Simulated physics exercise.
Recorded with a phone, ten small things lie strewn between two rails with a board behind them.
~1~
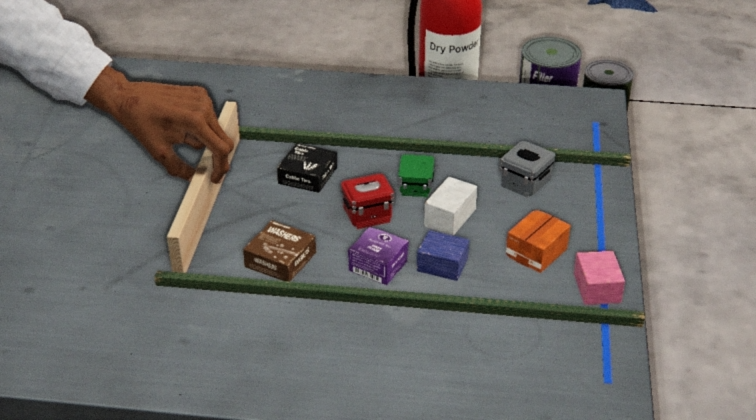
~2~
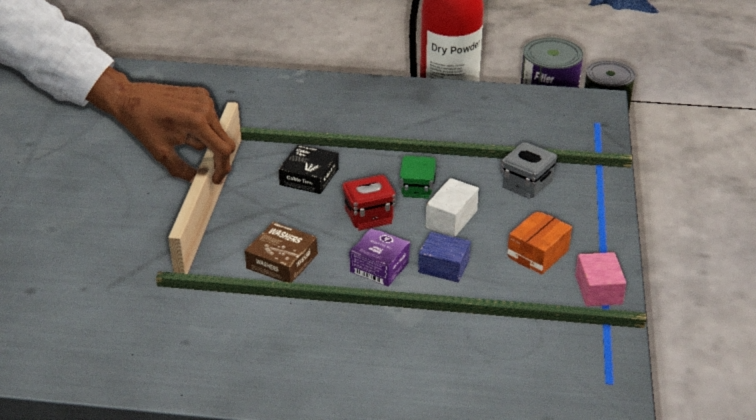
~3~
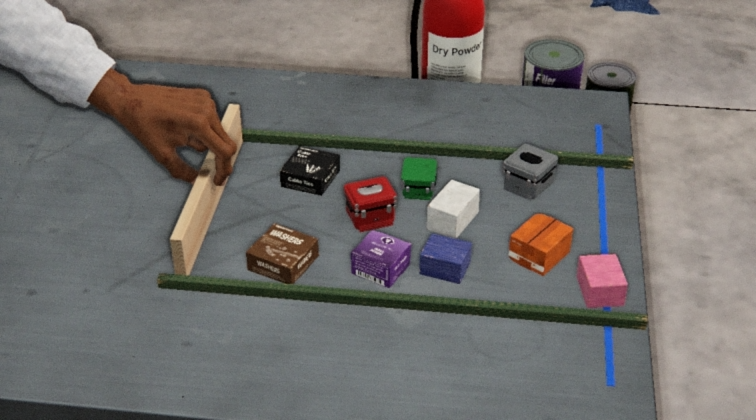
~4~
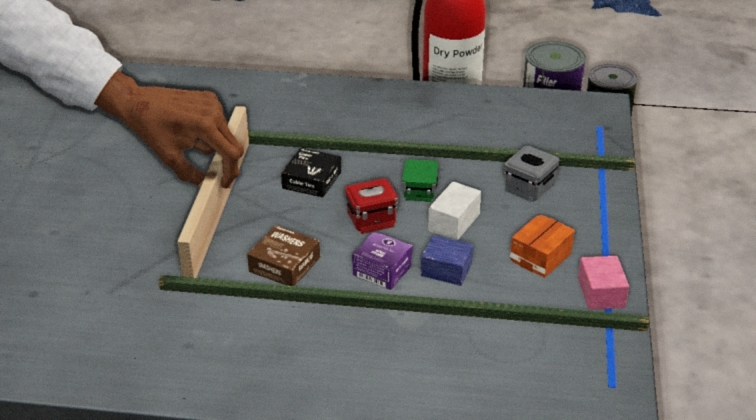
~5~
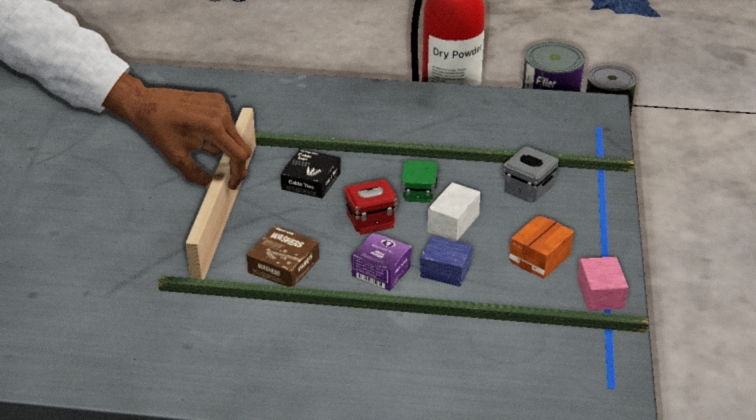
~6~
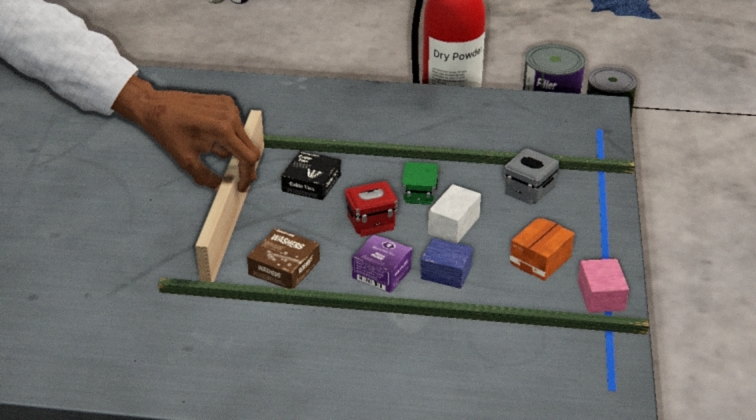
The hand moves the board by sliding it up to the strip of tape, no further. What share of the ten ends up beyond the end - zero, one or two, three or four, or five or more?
It ends with five pieces at least gone from the top.
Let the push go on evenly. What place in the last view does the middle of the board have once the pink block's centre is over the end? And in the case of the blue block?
First near (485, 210), second near (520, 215).
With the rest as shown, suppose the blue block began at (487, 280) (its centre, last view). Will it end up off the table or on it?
From that start the object does not stay.
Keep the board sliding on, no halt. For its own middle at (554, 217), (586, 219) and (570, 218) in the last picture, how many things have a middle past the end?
First 3, next 7, last 5.
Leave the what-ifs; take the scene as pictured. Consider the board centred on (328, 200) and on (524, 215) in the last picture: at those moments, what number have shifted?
Tally: 3; 10.
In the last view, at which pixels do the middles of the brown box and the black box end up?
Answer: First (635, 283), after that (628, 199).
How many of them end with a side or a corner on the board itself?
In contact: 3.
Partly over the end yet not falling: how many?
The total here is 3.
Early on, none off yet; pink block at rest near (603, 286); orange box at rest near (542, 248); grey case at rest near (531, 177).
A while later, none off yet; pink block moving near (607, 287); orange box travelled about its own width near (602, 245); grey case travelled a little near (555, 176).
Further along, one off so far; pink block in the air; orange box travelled well along near (654, 242); grey case travelled well along near (631, 176).
Finally, the number that fall off is five or more; lost, purple box, green case, blue block, white block, grey case, orange box and pink block.
